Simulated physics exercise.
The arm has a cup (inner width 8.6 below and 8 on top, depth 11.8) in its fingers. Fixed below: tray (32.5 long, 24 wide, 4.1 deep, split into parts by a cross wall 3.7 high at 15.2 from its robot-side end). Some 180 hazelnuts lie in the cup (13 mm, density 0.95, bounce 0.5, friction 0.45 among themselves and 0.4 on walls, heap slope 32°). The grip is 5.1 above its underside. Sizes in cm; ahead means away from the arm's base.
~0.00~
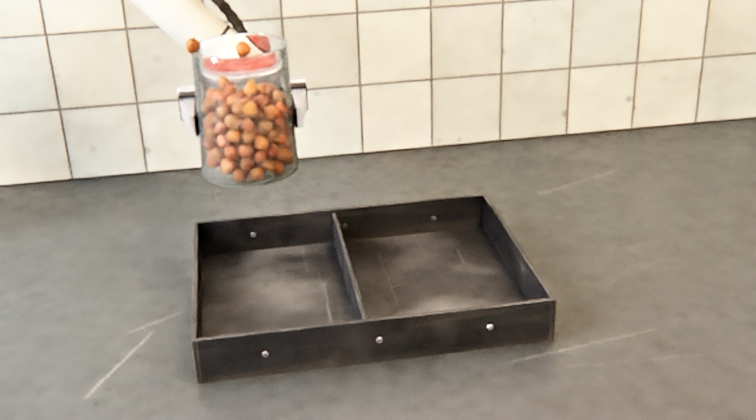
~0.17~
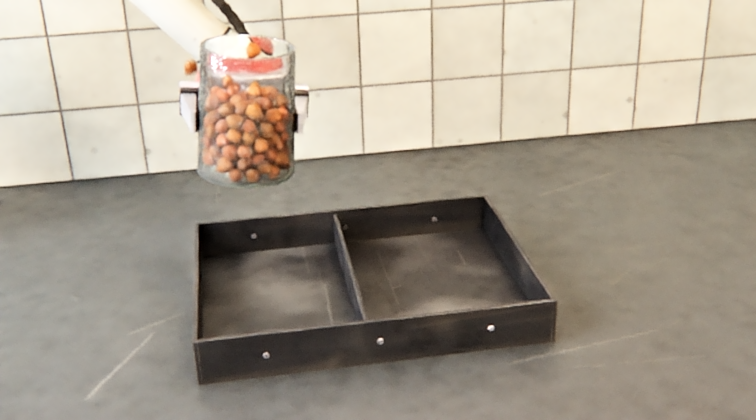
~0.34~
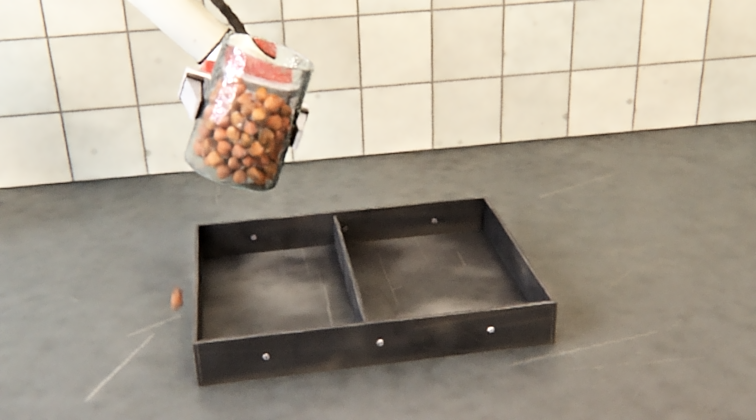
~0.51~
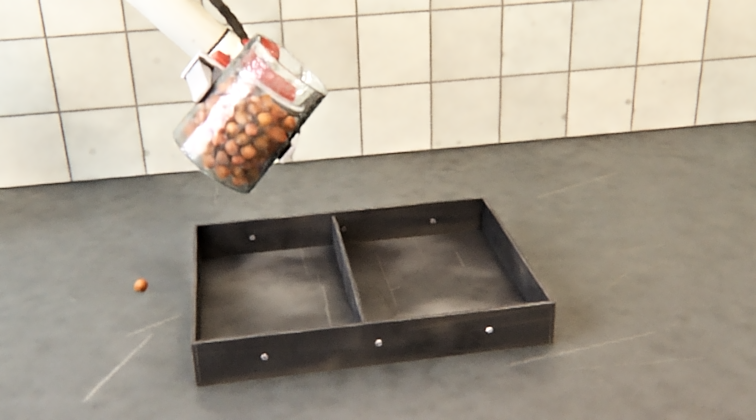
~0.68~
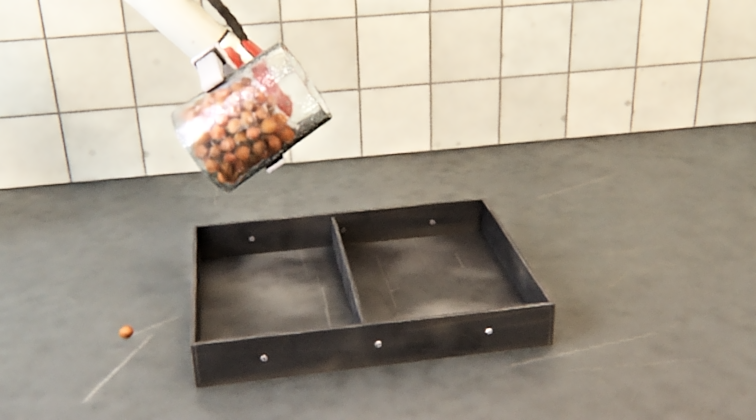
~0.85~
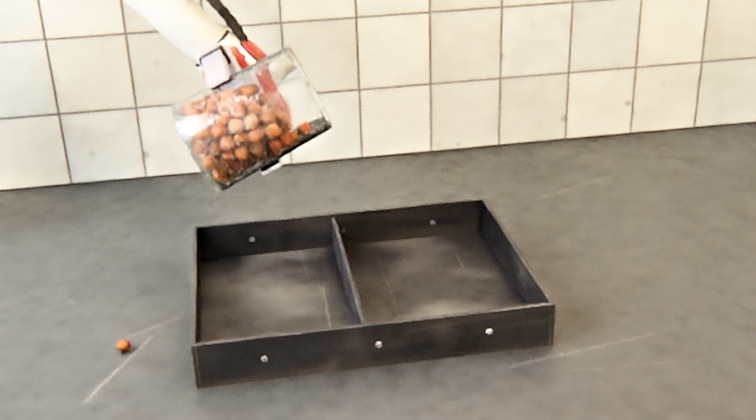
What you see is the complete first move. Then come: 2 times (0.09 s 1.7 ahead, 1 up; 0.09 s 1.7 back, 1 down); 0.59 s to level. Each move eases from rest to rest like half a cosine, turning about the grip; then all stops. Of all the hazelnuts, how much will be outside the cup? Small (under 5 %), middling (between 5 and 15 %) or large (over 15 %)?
Share outside the cup: Small (under 5 %).
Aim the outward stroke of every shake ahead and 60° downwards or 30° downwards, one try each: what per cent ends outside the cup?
About 0 and 0 per cent.
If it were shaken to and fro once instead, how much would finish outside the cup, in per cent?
It would be near 0 per cent.
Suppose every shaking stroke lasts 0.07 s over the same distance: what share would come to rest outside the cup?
Then about 5 per cent.
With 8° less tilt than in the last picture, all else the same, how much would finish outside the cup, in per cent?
It would be near 0 per cent.
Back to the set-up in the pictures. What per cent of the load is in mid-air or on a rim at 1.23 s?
Some 1 per cent.
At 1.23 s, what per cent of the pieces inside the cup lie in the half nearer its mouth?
About 40 per cent.
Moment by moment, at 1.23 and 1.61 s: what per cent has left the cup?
About 0, 0.
After 1.23 s, tilted 65° forward, highest piece 22 above the table; 174 in the cup, 1 on the table or floor, 2 in flight or on a rim.
After 1.61 s, tilted 15° forward, highest piece 25 above the table; 173 in the cup, 3 in the far-side part, 1 on the table or floor.
After 2.00 s, level, highest piece 24 above the table; 173 in the cup, 3 in the far-side part, 1 on the table or floor.
After 3.05 s, level, highest piece 24 above the table; 173 in the cup, 3 in the far-side part, 1 on the table or floor.
At rest, 173 in the cup, 3 in the far-side part, 1 on the table or floor. That is 2 % outside the cup.
